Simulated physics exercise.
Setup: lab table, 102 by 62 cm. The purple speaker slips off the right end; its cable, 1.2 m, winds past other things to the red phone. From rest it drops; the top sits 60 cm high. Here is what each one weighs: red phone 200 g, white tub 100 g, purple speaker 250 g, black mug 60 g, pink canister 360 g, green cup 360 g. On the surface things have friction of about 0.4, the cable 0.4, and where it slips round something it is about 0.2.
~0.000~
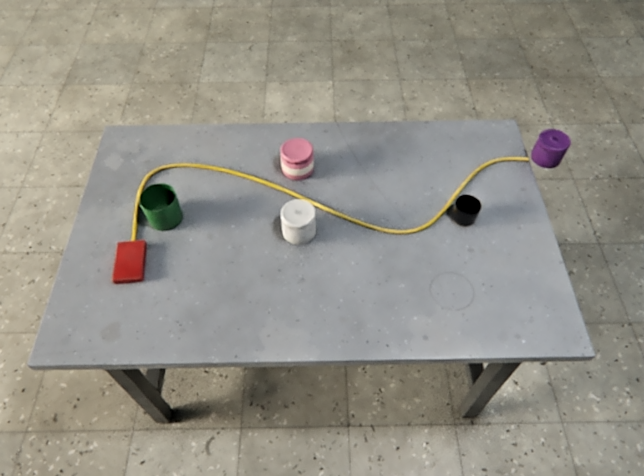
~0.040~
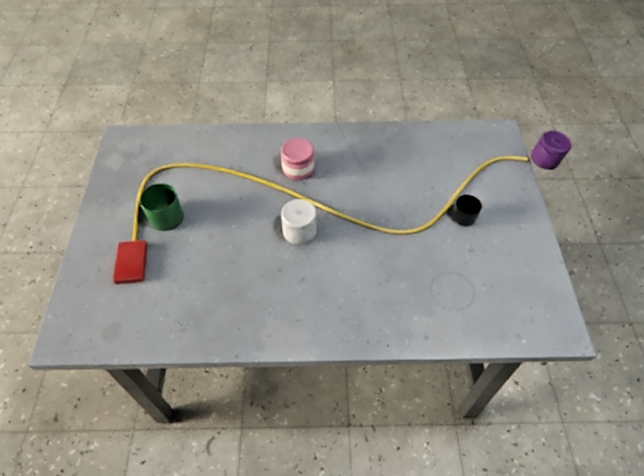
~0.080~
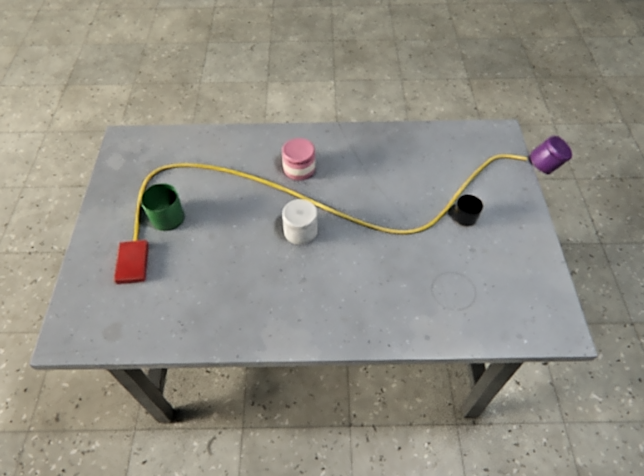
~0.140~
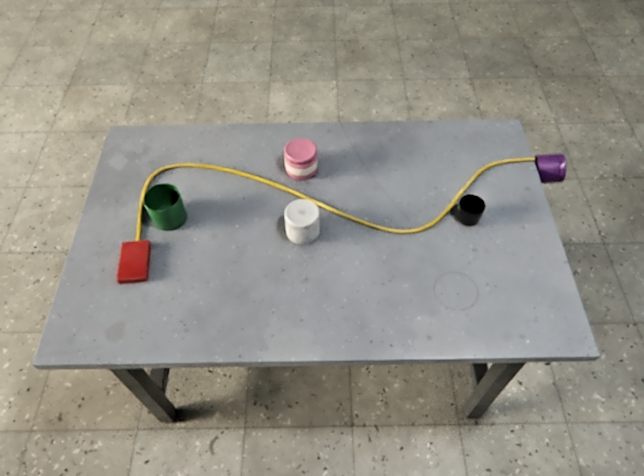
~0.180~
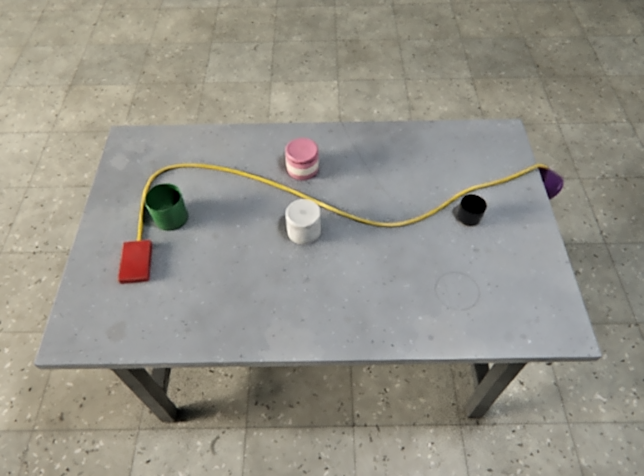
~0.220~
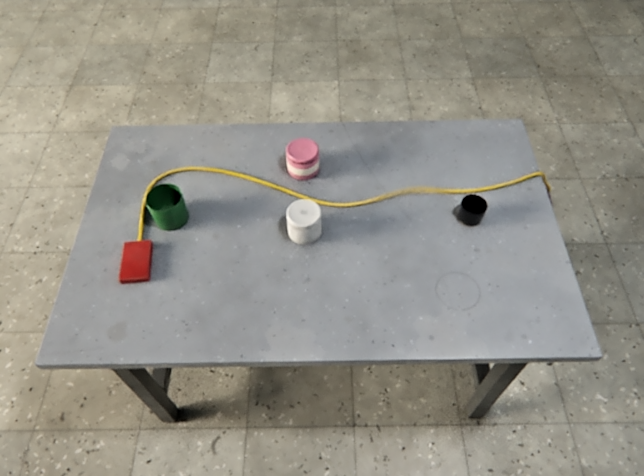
To begin with, a yellow cable snakes across a gray table among several containers, linking a red object at the left to a purple one at the right edge. The purple object tilts, slips over the edge and drops from sight, while the cable's right side is pulled straighter.
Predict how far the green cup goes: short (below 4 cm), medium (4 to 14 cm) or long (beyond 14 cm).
It goes a medium way.
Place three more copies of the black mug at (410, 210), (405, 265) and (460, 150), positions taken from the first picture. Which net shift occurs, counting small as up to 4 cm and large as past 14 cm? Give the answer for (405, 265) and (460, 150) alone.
Result, in order: Minor / minor.
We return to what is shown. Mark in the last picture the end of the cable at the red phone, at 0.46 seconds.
Look around (160, 223) and you'll see it.
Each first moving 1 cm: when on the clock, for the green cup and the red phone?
On the clock, green cup 0.36 s and red phone 0.34 s.
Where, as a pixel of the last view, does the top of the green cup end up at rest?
Resting point is at approximately (191, 206).
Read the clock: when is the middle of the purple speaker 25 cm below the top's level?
0.30 s.
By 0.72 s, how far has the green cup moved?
At that moment the green cup has gone 6 cm from the start.
After 0.5 s, the cable's tail end at (160, 223); green cup 5 cm off its start, purple speaker over the edge, red phone 6 cm off its start.
After 0.7 s, the cable's tail end at (171, 220); green cup 6 cm off its start, purple speaker over the edge, red phone 7 cm off its start.
After 1.0 s, the cable's tail end at (175, 219); green cup 6 cm off its start at (191, 206), purple speaker over the edge, red phone 8 cm off its start at (153, 229).
After 1.2 s, the cable's tail end at (175, 219); green cup 6 cm off its start, purple speaker over the edge, red phone 8 cm off its start.
After 2.4 s, the cable's tail end at (175, 219); green cup 7 cm off its start at (191, 206), purple speaker over the edge, red phone 8 cm off its start at (153, 229).
